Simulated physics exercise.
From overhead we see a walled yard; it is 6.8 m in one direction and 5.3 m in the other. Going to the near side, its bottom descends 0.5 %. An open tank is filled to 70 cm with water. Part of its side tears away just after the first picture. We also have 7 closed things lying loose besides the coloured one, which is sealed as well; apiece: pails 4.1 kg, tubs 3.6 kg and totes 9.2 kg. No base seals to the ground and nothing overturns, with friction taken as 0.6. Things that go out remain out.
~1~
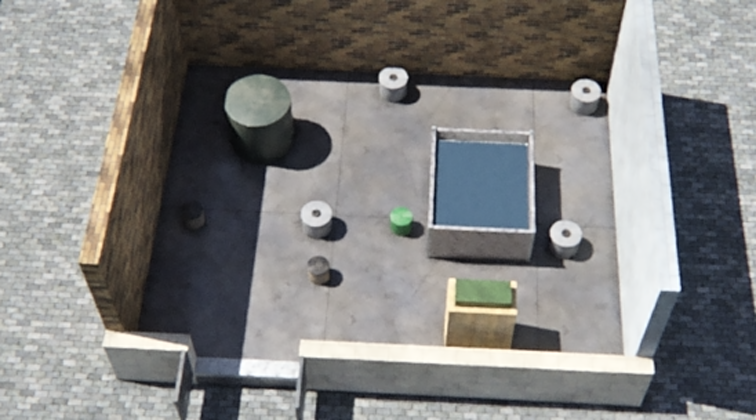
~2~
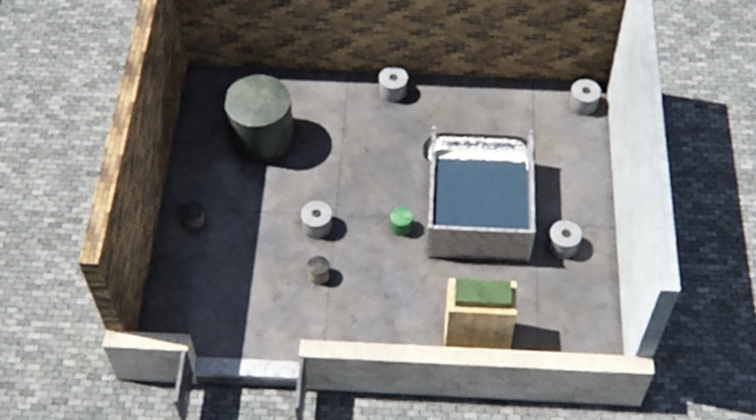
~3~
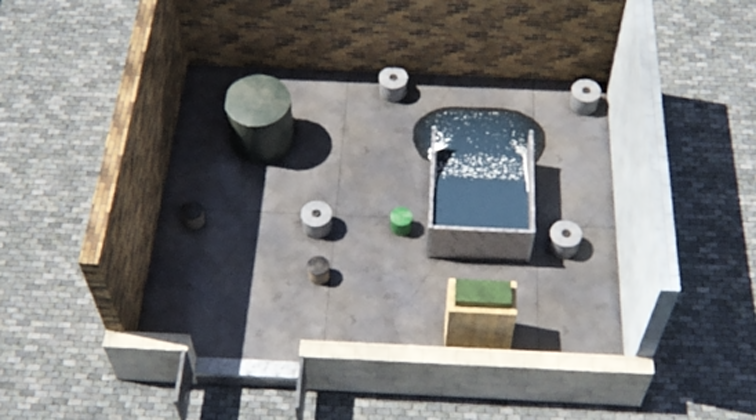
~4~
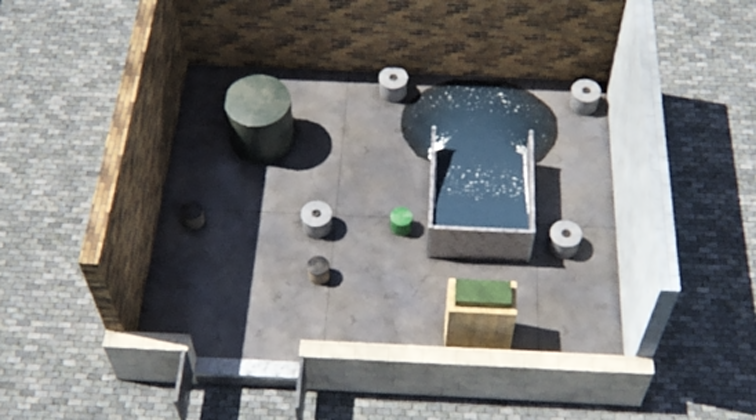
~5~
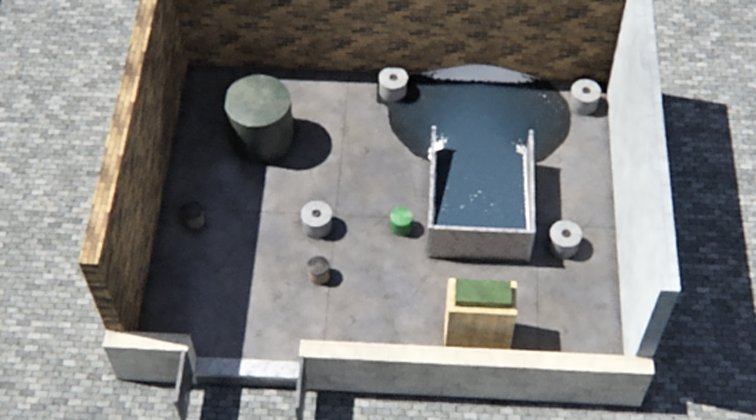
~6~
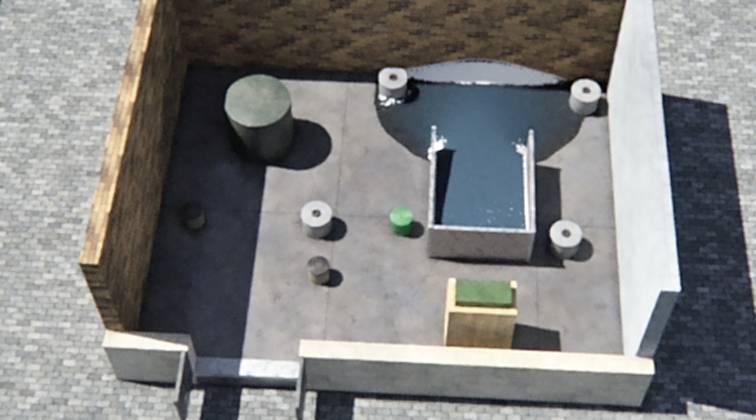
In a walled yard seen from above, an open tank of water stands among scattered small tubs and a green pail. The tank's far side gives way and water pours out in a glittering burst, then fans across the paving to the brick back wall, while the pail and tubs stay put.
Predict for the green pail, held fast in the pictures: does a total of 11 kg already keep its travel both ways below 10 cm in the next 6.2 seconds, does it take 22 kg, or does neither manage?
11 kg already manages.
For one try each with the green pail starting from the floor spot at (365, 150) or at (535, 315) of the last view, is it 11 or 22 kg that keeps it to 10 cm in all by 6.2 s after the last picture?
Well, the little one does for the first, just the big one for the second.
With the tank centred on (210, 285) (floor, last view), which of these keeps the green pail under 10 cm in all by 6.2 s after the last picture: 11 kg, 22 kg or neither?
In that case the lighter mass suffices.
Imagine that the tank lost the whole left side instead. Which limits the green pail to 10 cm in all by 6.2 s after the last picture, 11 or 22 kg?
Under that change, neither pick does it.
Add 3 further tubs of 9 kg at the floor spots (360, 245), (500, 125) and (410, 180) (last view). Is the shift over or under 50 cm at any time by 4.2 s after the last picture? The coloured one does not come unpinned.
One after another they come out within the mark, beyond the mark, within the mark.
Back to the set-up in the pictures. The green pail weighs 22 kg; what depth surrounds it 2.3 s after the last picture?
Something like 0 centimetres.
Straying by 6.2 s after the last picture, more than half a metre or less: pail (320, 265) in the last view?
Result: Below threshold.
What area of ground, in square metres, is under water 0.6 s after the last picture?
At that time the wet patch spans about 9.0 m2.
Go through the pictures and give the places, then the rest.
In the first picture, the green pail at (401, 216), on the bottom; water covers 2.3 m2; 0 of 8 have shifted.
In the second picture, the green pail at (401, 216), on the bottom; 3.1 m2 under water; 0 of 8 have shifted.
In the third picture, the green pail at (401, 216) rests on the ground; water covers 4.3 m2; 0 of 8 have shifted.
In the fourth picture, the green pail at (401, 216) rests on the ground; water covers 5.6 m2; 0 of 8 have shifted.
In the fifth picture, the green pail at (401, 216), on the bottom; water covers 6.6 m2; 0 of 8 have shifted.
In the sixth picture, the green pail at (401, 216) rests on the ground; 7.2 m2 under water; 0 of 8 have shifted.
Then, 0.6 s after the last picture the green pail would be 0 cm from its start with 11 kg and 0 cm from its start with 22 kg; 0 cm of water round it then.
Then, 2.3 s after the last picture the green pail would be 0 cm from its start with 11 kg and 0 cm from its start with 22 kg; 0 cm of water round it then.
Then, 4.2 s after the last picture the green pail would be 0 cm from its start with 11 kg and 0 cm from its start with 22 kg; 0 cm of water round it then.
Then, 6.2 s after the last picture the green pail would be 0 cm from its start with 11 kg and 0 cm from its start with 22 kg; 1 cm of water round it then.
